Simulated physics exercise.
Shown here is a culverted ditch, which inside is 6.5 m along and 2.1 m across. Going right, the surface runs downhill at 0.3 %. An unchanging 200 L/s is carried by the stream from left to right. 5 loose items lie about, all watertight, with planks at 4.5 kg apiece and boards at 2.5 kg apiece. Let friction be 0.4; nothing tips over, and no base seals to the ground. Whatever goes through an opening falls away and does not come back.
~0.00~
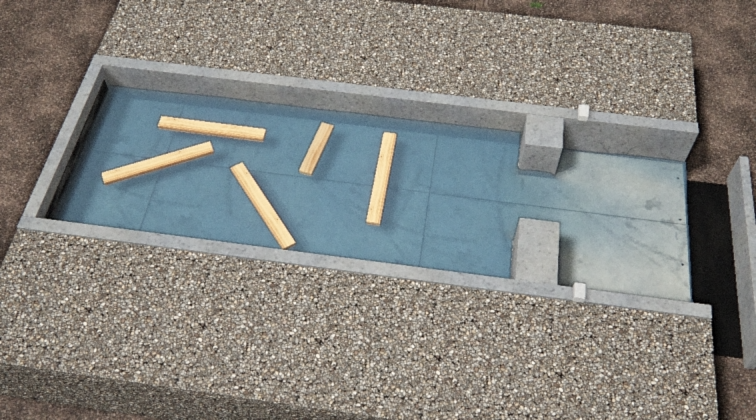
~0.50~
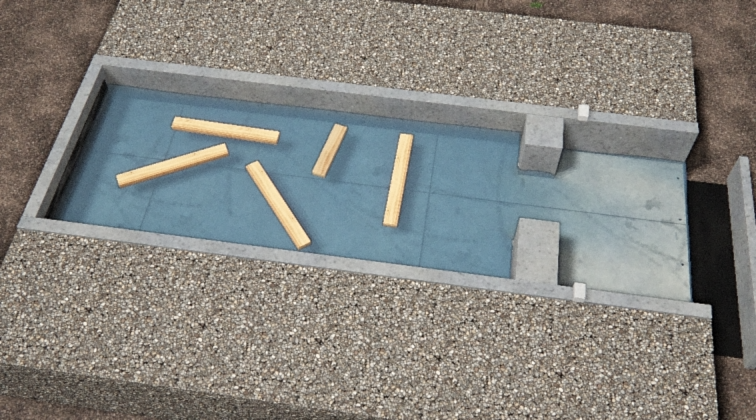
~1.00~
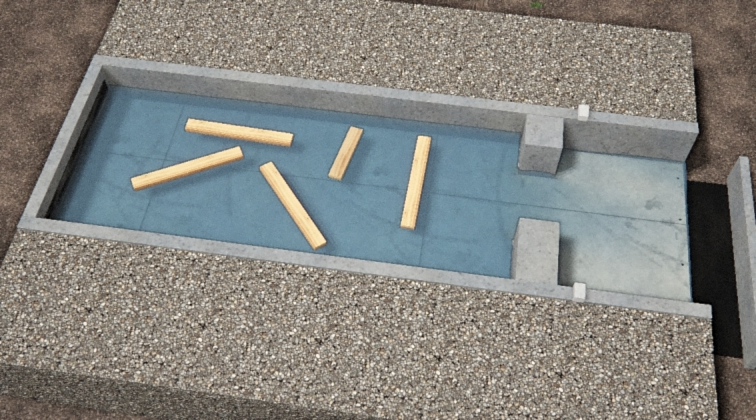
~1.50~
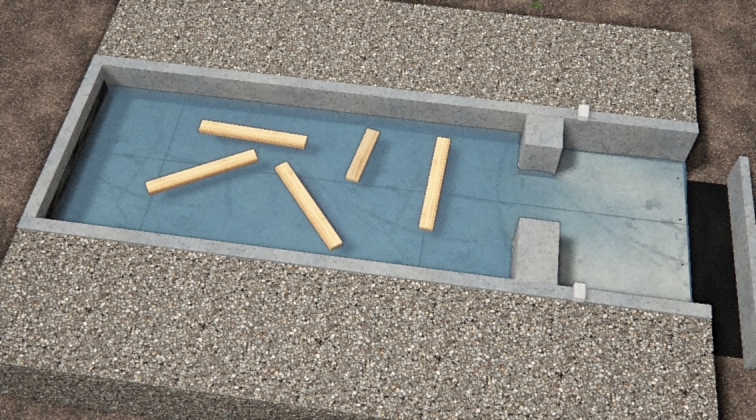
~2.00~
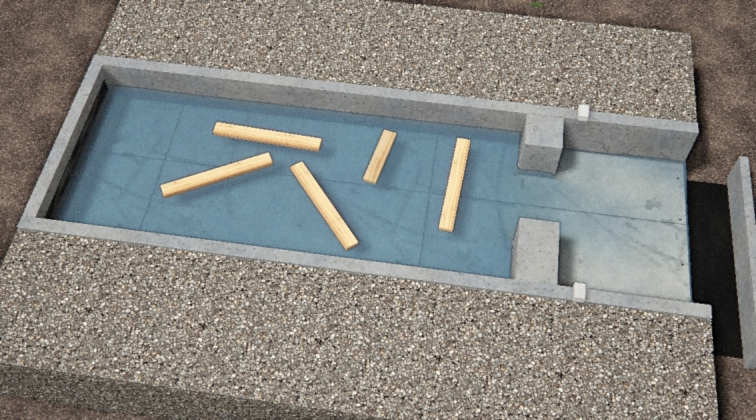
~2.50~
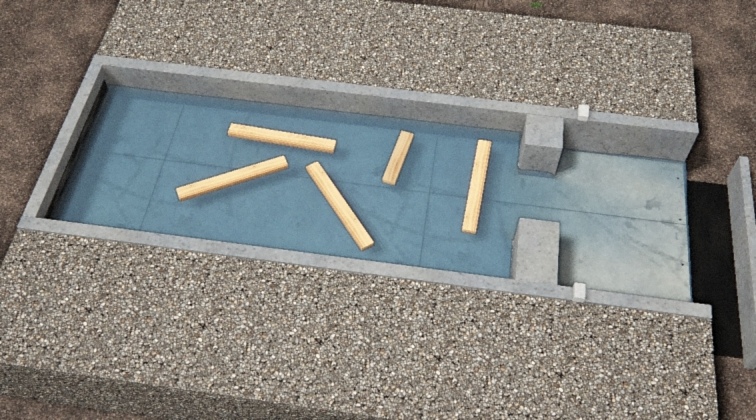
A concrete channel holds shallow blue water as five pale wooden pieces drift slowly right together.
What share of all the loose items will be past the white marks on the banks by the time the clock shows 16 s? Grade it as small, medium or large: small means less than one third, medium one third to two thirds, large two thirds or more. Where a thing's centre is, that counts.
I would call it small.
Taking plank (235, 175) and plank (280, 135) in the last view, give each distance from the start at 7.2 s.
That comes to 250 cm for the first and 250 cm for the second.
After 3.5 s 0 of 5 are over the mark; 5 afloat.
After 7.2 s 0 of 5 are over the mark; 5 afloat.
After 12.0 s 0 of 5 are over the mark; 5 afloat.
After 16.0 s 0 of 5 are over the mark; 5 afloat.
